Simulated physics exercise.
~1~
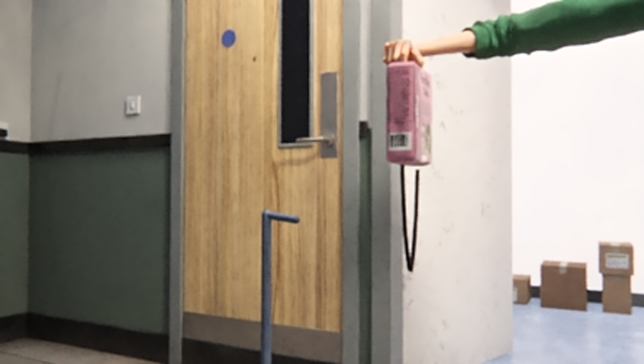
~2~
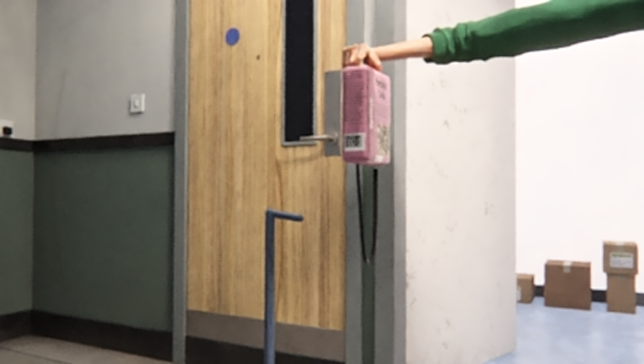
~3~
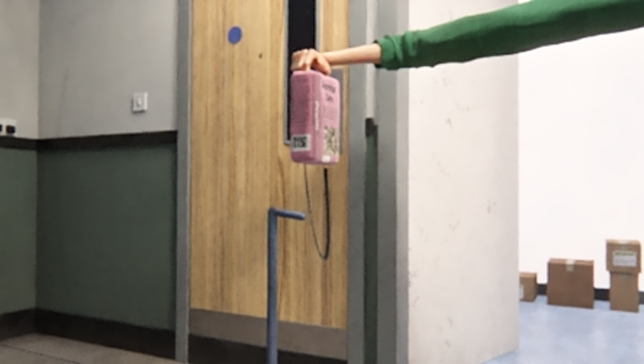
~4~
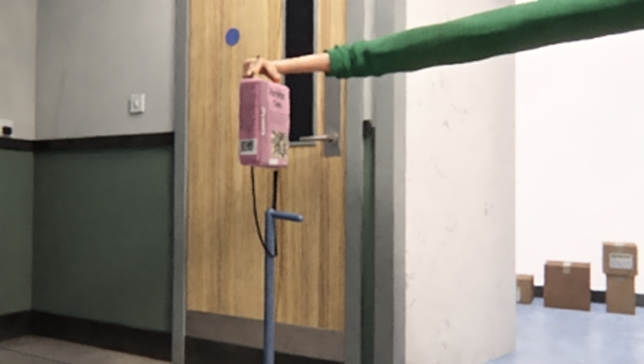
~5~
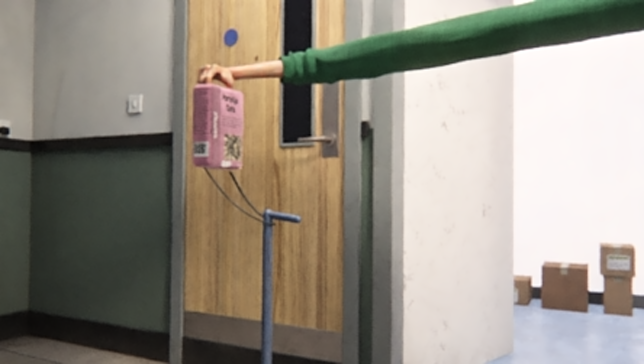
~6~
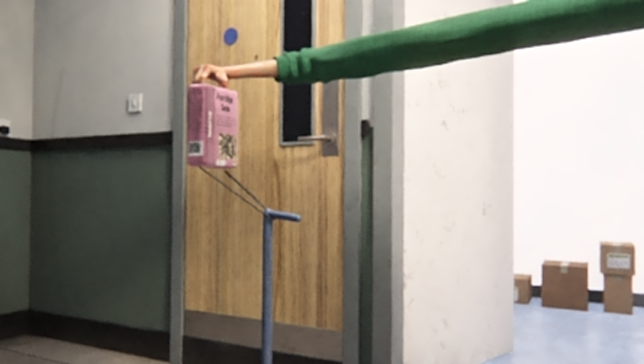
A pink bag moves left past a blue post until its dangling loop catches tight.
